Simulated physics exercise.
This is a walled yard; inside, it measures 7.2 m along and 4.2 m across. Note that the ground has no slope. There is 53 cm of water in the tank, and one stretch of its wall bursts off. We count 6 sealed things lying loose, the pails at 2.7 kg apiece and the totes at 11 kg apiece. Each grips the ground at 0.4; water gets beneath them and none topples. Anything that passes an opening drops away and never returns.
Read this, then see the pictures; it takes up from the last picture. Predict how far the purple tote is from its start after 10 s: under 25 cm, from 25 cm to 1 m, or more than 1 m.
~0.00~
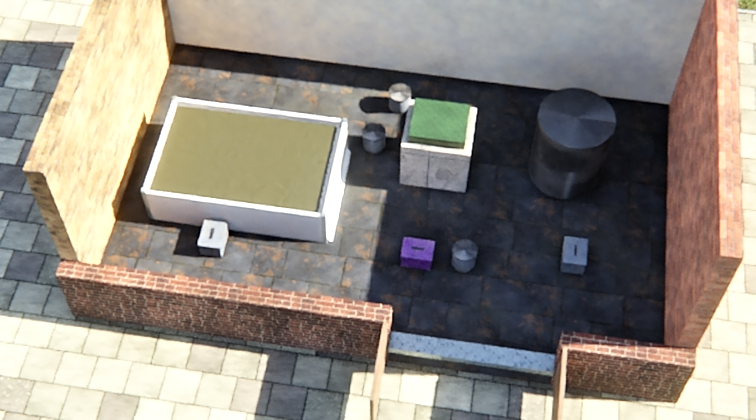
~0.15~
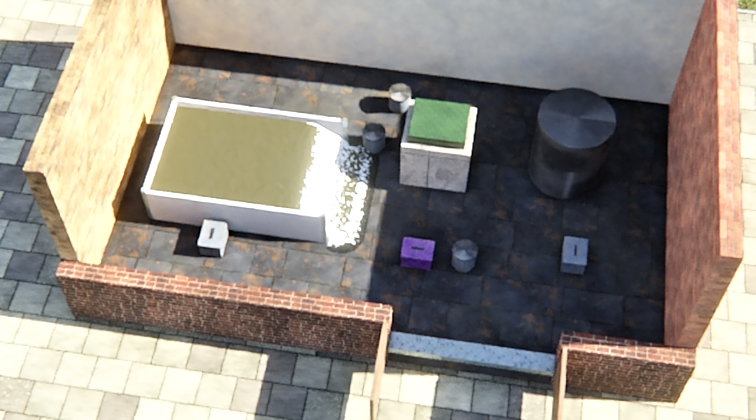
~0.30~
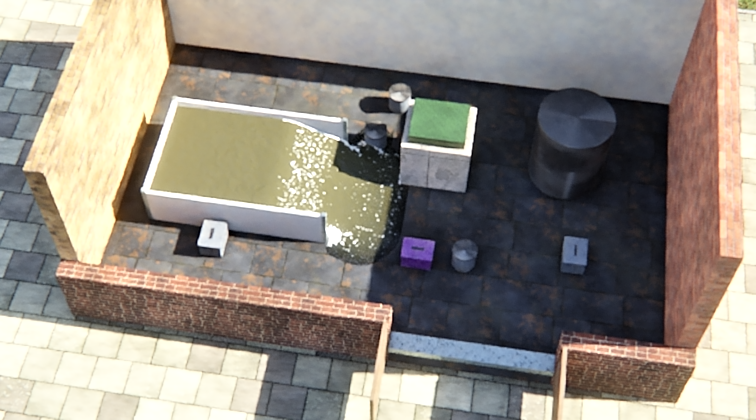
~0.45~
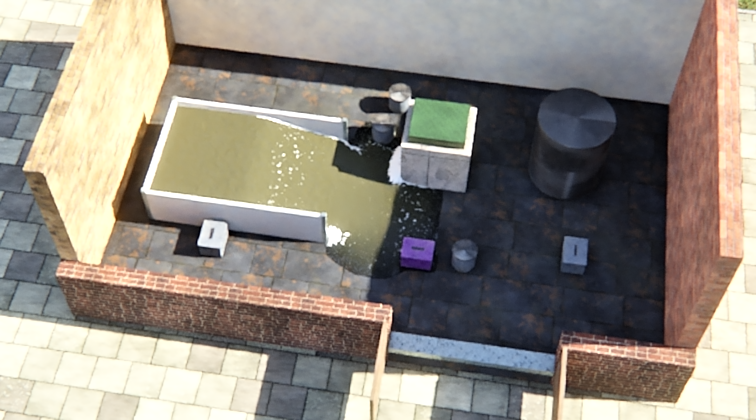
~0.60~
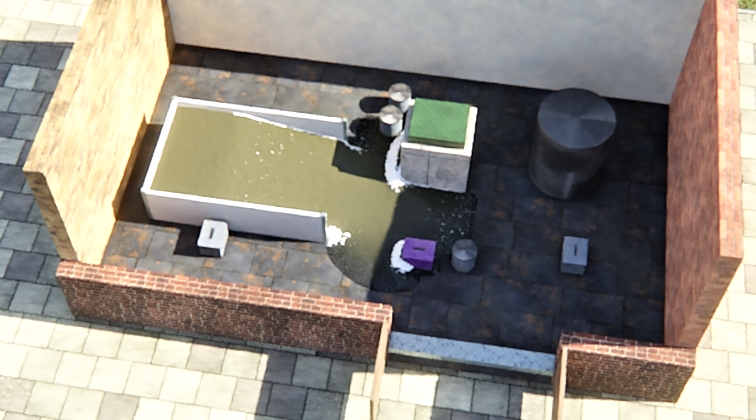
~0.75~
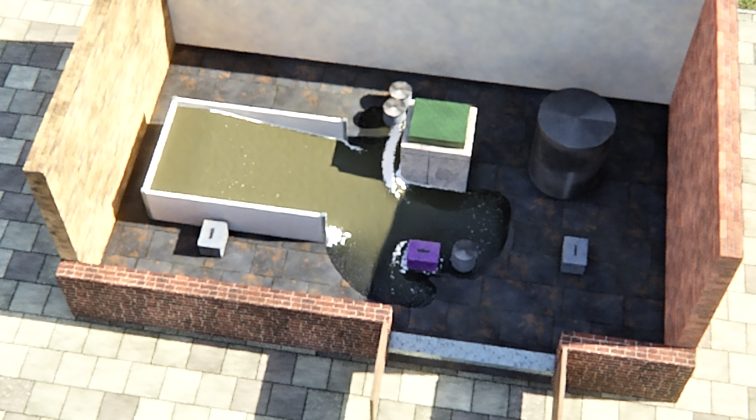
More than 1 m.
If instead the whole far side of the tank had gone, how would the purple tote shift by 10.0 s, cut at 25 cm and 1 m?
I'd expect the purple tote to have remained in place.
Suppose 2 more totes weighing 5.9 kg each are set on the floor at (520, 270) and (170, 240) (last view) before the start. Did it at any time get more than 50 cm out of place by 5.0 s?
One by one: Beyond it, then within it.
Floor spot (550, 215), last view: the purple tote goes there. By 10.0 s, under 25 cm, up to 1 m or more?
Well, it is shoved a long way.
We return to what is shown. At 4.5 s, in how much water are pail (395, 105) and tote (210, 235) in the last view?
5 and 0 cm.
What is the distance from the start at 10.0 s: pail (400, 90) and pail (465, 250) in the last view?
First one: 250 cm; second one: Washed out.
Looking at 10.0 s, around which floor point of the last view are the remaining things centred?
Centred roughly on (287, 222).
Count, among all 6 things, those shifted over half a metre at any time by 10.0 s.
By my count, 5.
After 2.0 s the purple tote is near (506, 322), 1.5 m from its start, aground; 0 of 6 are out; 1 afloat.
After 4.5 s the purple tote has gone out; 2 of 6 are out; 3 afloat.
After 7.0 s the purple tote has gone out; 2 of 6 are out; 1 afloat.
After 10.0 s the purple tote has gone out; 2 of 6 are out; 1 afloat.
